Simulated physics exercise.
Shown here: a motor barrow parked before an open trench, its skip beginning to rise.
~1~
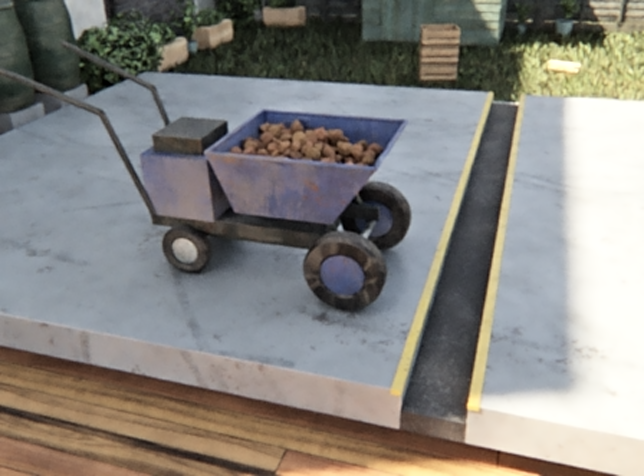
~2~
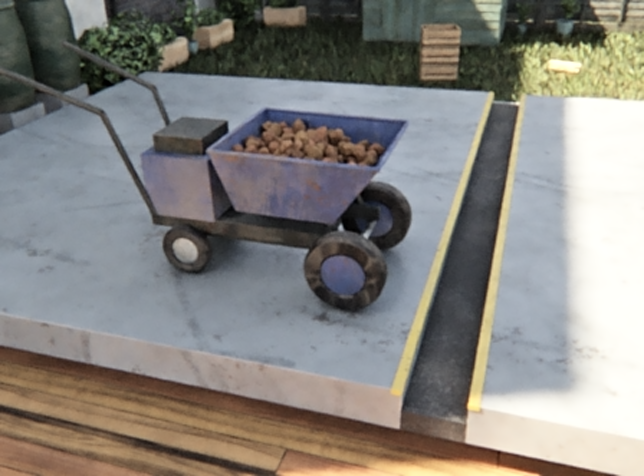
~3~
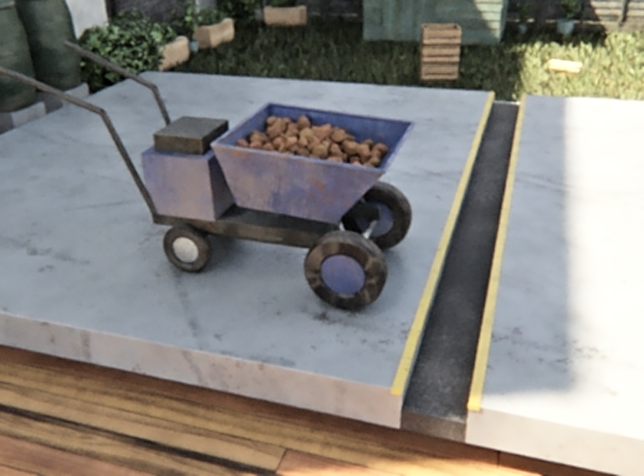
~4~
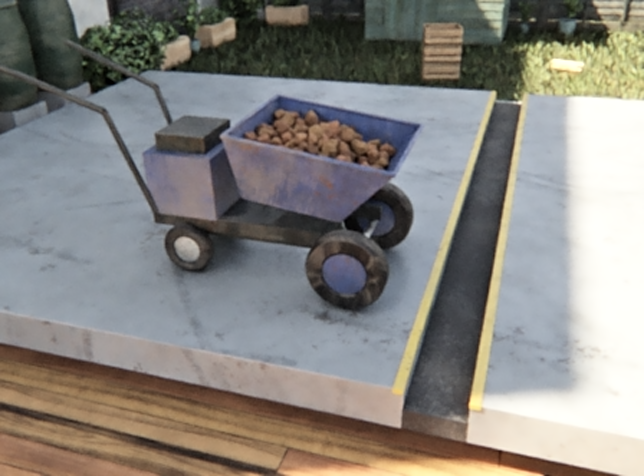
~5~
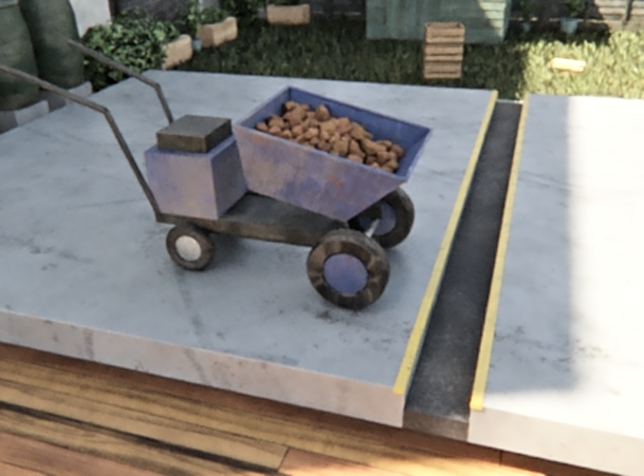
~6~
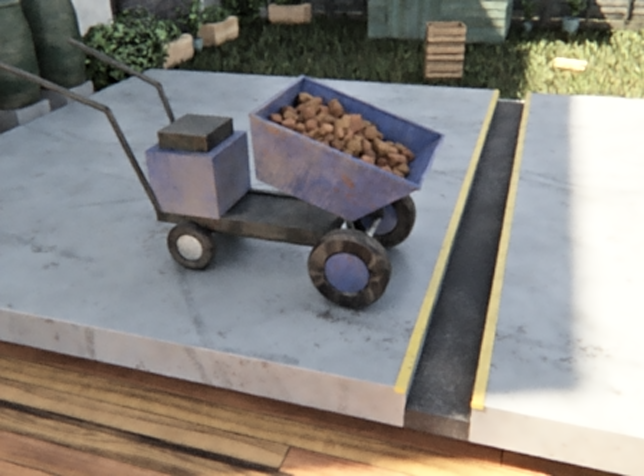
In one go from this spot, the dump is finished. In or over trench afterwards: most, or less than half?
Less than half.
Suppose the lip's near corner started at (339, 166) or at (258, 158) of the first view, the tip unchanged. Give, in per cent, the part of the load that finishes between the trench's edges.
60 % and 30 %.
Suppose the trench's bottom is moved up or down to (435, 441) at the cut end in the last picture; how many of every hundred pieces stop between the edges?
I'd say roughly 20 in a hundred.
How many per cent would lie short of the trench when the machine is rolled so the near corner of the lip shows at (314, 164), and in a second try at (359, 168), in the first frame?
The first position yields around 10 per cent; the second yields around 0 per cent.
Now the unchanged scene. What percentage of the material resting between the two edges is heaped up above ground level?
10 per cent or so.
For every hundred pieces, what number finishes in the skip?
Some 20 in a hundred.
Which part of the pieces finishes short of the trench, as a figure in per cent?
Close to 0 in a hundred.
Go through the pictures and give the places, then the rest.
Lip of the skip (375, 170), level; top of the load (294, 148), clay clods; first edge of the trench (410, 347); far edge (481, 360), the trench under half as wide as the skip, and shallow for its width, in the first picture.
Lip of the skip (378, 170), level; top of the load (296, 147), in the second picture.
Lip of the skip (383, 172), tipped barely; top of the load (300, 145), in the third picture.
Lip of the skip (393, 176), tipped a little; top of the load (300, 139), in the fourth picture.
Lip of the skip (405, 181), tipped a little; top of the load (299, 129), in the fifth picture.
Lip of the skip (418, 188), tipped clearly; top of the load (312, 122); first edge of the trench (414, 345); far edge (485, 358), in the sixth picture.
Just after the last frame, skip tipped steeply; every one in the skip.
A moment on, skip tipped right over; the larger part in the skip; just a few in or heaped over the trench; roughly a quarter beyond it; just a few falling.
Further on, skip tipped right over; roughly a quarter in the skip; roughly a quarter in or heaped over the trench; roughly half beyond it.
When it is over, skip tipped right over; roughly a quarter in the skip; roughly a quarter in or heaped over the trench; roughly two thirds beyond it.
